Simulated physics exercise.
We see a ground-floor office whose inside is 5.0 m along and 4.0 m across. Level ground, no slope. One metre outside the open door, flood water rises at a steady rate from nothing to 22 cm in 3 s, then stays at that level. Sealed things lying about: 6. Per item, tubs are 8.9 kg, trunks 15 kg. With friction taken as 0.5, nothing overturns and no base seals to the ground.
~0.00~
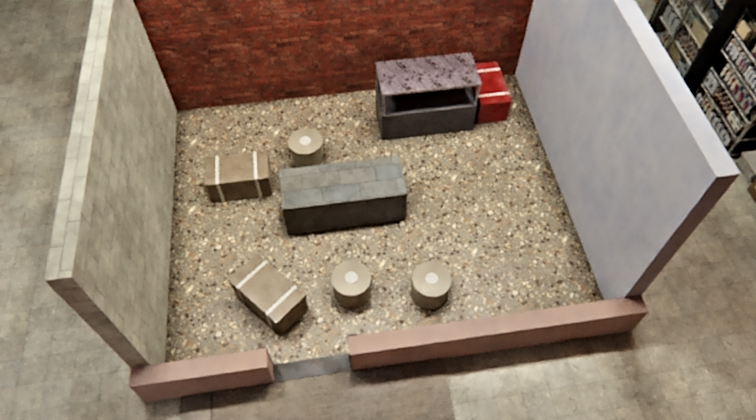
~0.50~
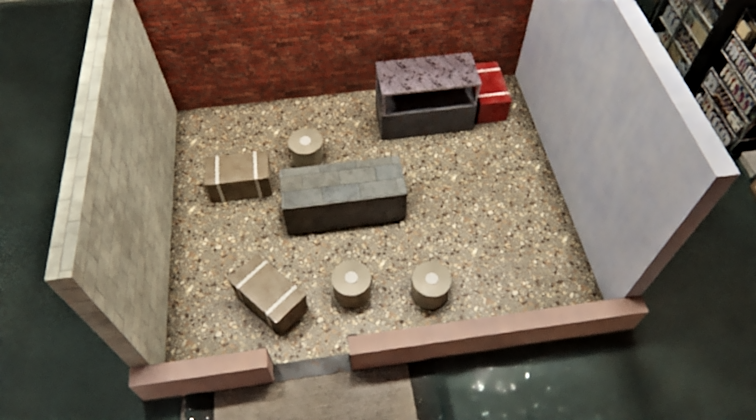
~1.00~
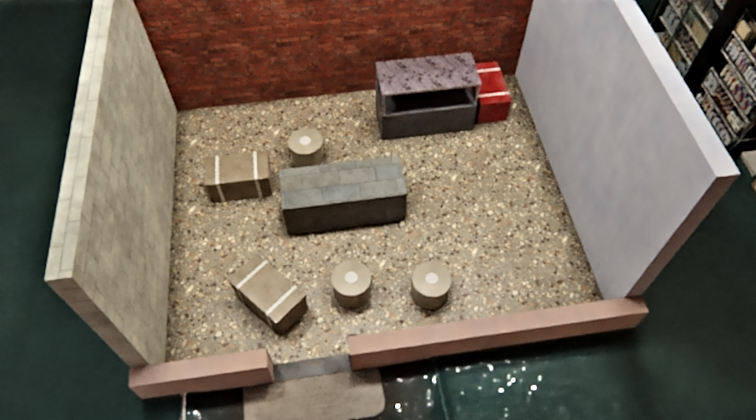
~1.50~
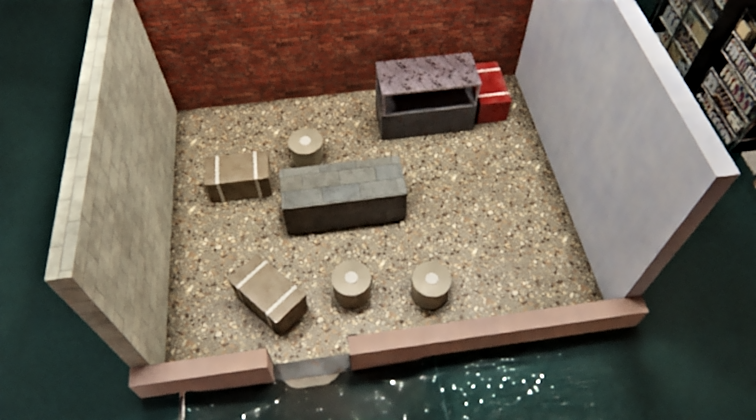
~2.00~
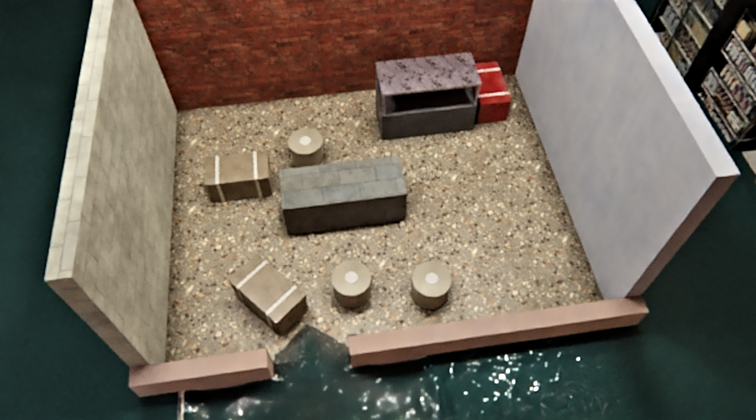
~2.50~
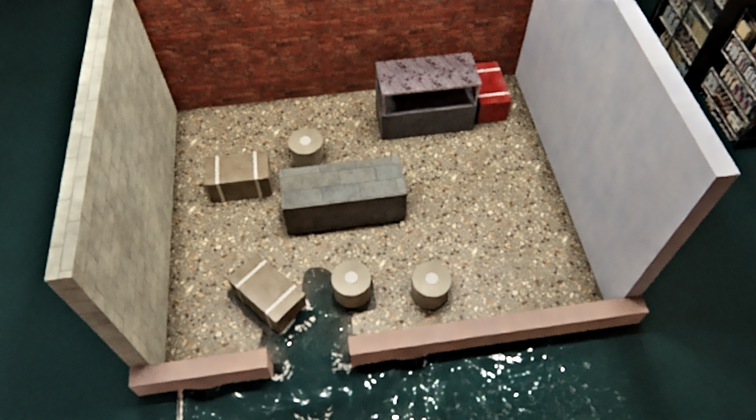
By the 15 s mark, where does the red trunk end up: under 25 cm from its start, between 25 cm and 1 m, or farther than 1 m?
The red trunk ends up farther than 1 m away.
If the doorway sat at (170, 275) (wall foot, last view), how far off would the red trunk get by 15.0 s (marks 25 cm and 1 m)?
The red trunk ends up almost where it started.
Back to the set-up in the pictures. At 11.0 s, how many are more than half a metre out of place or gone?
I count 3 of them.
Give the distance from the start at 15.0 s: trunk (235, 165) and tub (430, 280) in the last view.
They've ended up 150 cm and 30 cm away, in that order.
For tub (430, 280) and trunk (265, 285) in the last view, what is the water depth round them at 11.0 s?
About 3 and 7 cm.
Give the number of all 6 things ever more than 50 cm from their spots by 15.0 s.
4.
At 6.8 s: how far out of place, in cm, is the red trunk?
About 0 cm out of place.
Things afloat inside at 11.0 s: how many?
Count: 3.
After 3.5 s the red trunk is near (489, 82), 0.0 m from its start, aground; 0 afloat.
After 6.8 s the red trunk is near (489, 82), 0.0 m from its start, aground; 1 afloat.
After 11.0 s the red trunk is near (488, 80), 0.0 m from its start, afloat; 3 afloat.
After 15.0 s the red trunk is near (445, 145), 1.4 m from its start, afloat; 6 afloat.
